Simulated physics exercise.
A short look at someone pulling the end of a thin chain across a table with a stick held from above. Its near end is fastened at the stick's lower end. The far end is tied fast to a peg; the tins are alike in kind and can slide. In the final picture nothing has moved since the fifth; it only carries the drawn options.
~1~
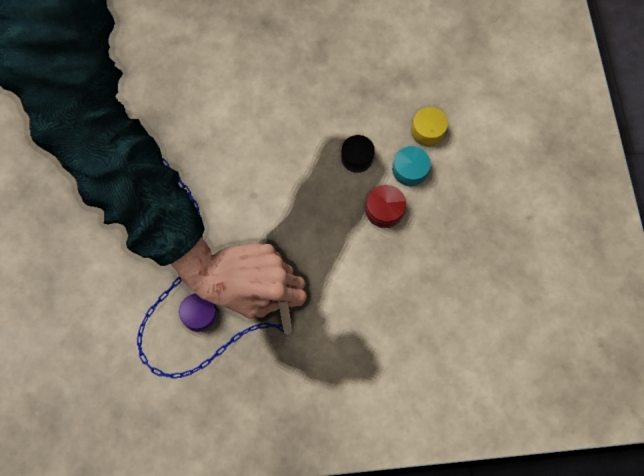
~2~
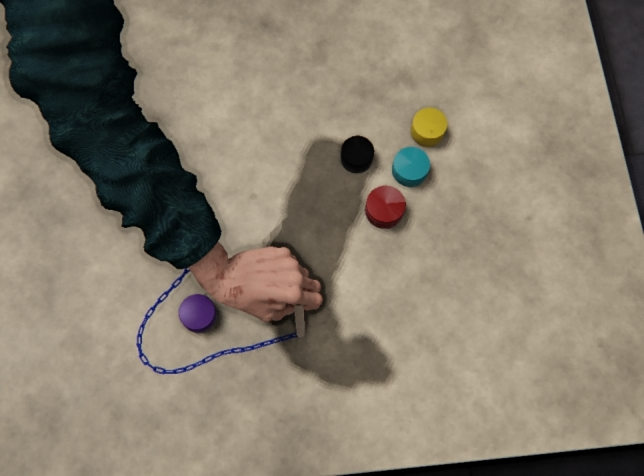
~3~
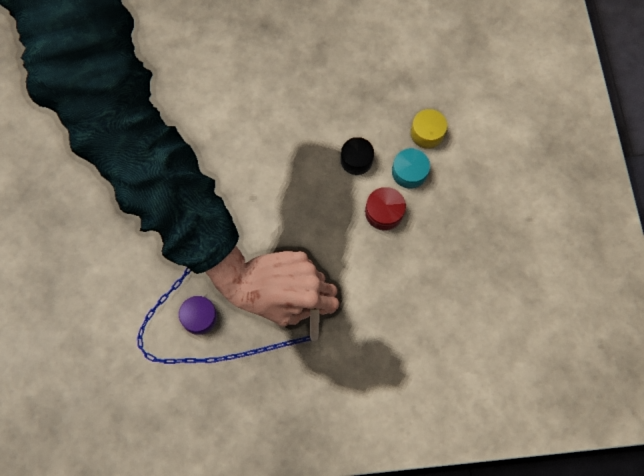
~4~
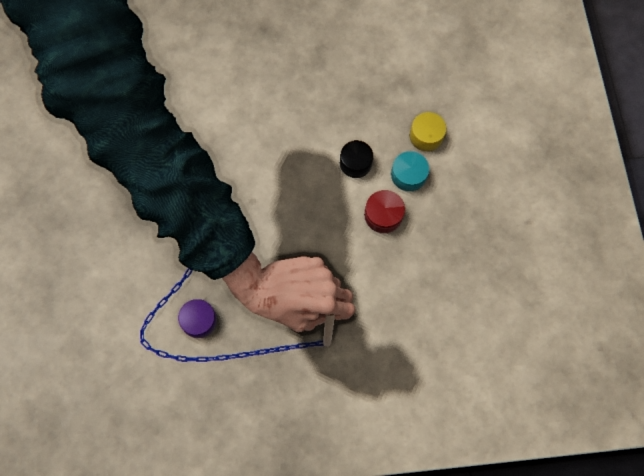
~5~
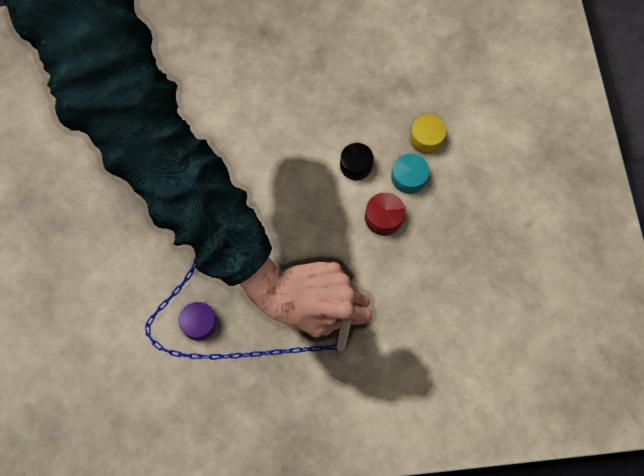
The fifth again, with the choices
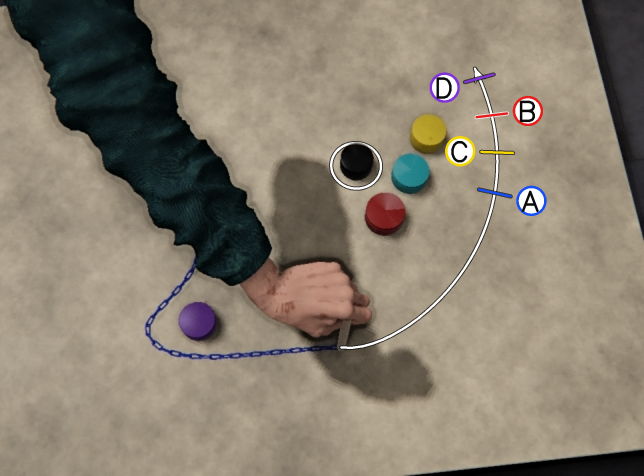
A hand with a stick drags a blue chain rightward around a purple tin.
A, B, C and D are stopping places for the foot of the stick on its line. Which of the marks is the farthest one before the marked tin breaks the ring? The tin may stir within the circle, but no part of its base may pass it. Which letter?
B.
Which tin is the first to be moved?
The purple tin.
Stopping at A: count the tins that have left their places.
By then, one.
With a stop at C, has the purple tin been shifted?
Yes.
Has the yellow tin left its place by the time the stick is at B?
By then, no.
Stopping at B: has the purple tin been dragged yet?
By then, yes.
On the marked copy, A at (495, 193); B at (492, 115); C at (497, 152); D at (479, 78); the ring at (356, 166); the route from (341, 347) via (483, 233) to (475, 68).
With B. Early on, foot of the stick (443, 296); black tin (357, 162); purple tin (217, 298).
Further on, foot of the stick (493, 202); black tin (357, 162); purple tin (252, 238).
At the end, foot of the stick (492, 116); red tin (377, 187); black tin (356, 160); purple tin (278, 185); the black tin is still in its ring.
As for the rest, A is safe but short; C is safe but short; D drags the ringed tin to (344, 146).
